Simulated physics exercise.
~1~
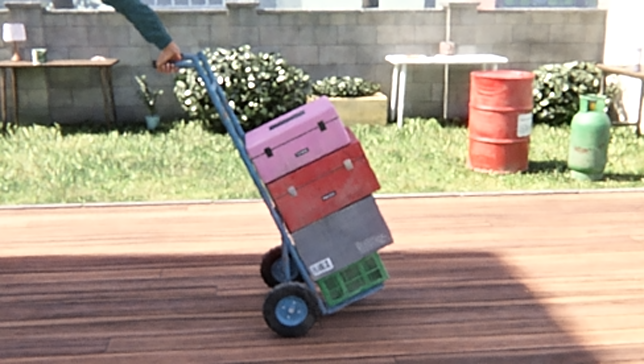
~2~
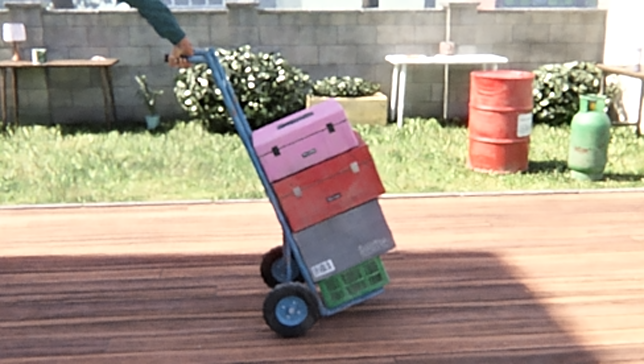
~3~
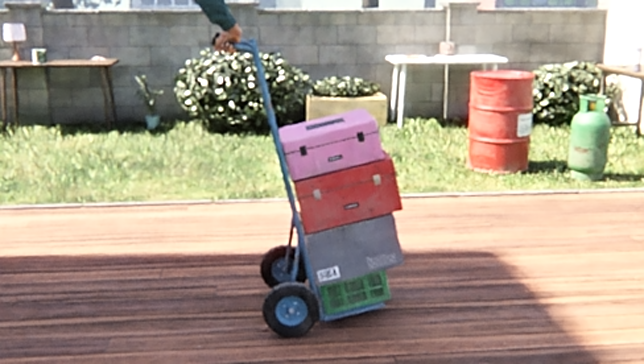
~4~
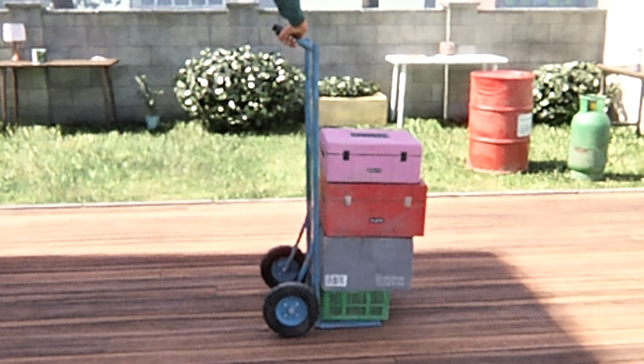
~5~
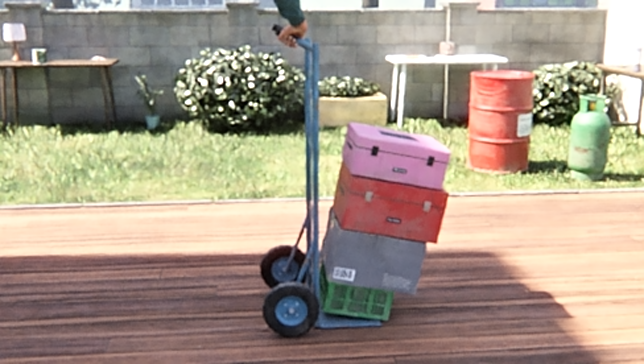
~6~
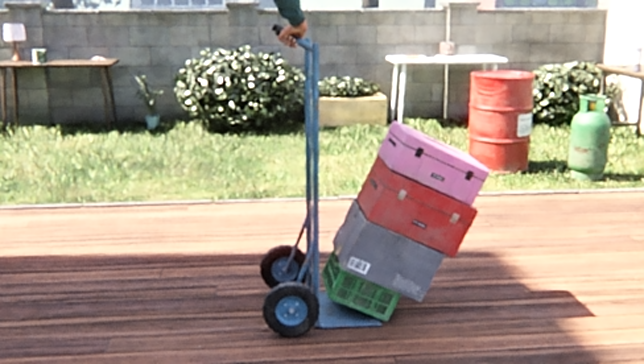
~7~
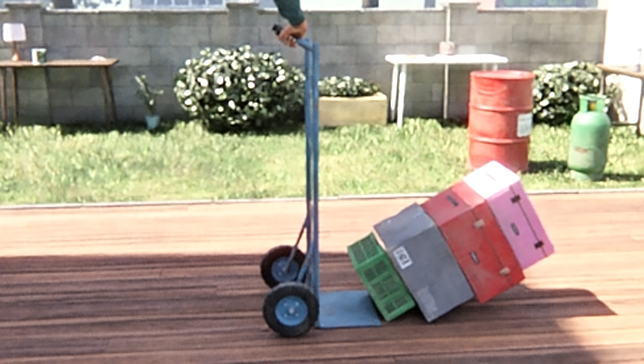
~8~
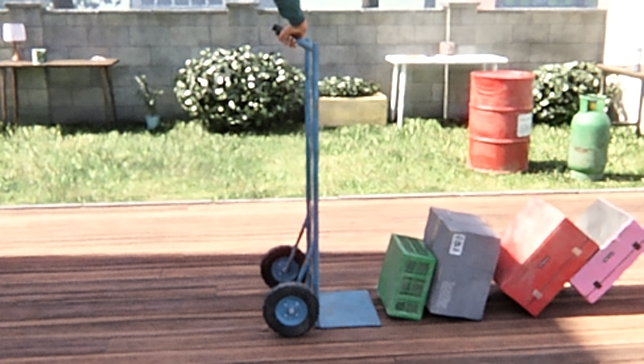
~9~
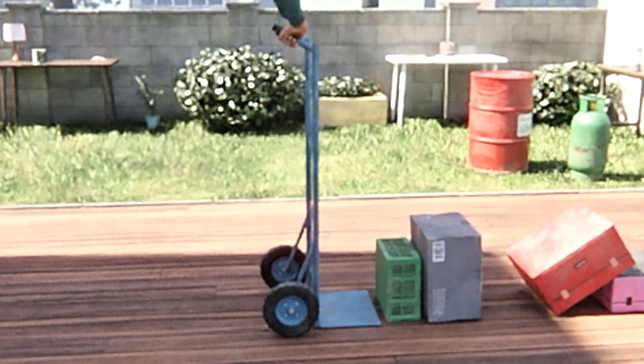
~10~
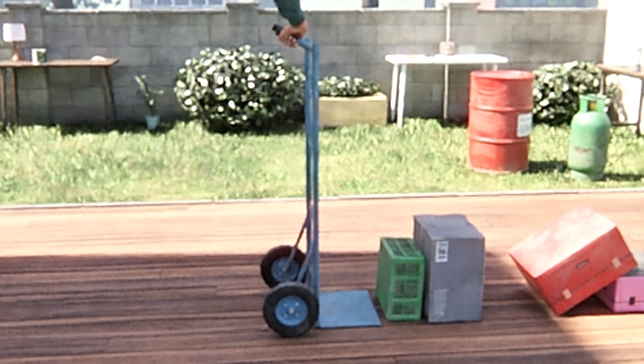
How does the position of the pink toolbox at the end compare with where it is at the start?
At the start the pink toolbox sits on top of the stack on the sack truck. At the end it lies on the deck at the far right, beside the red toolbox and well away from the truck.
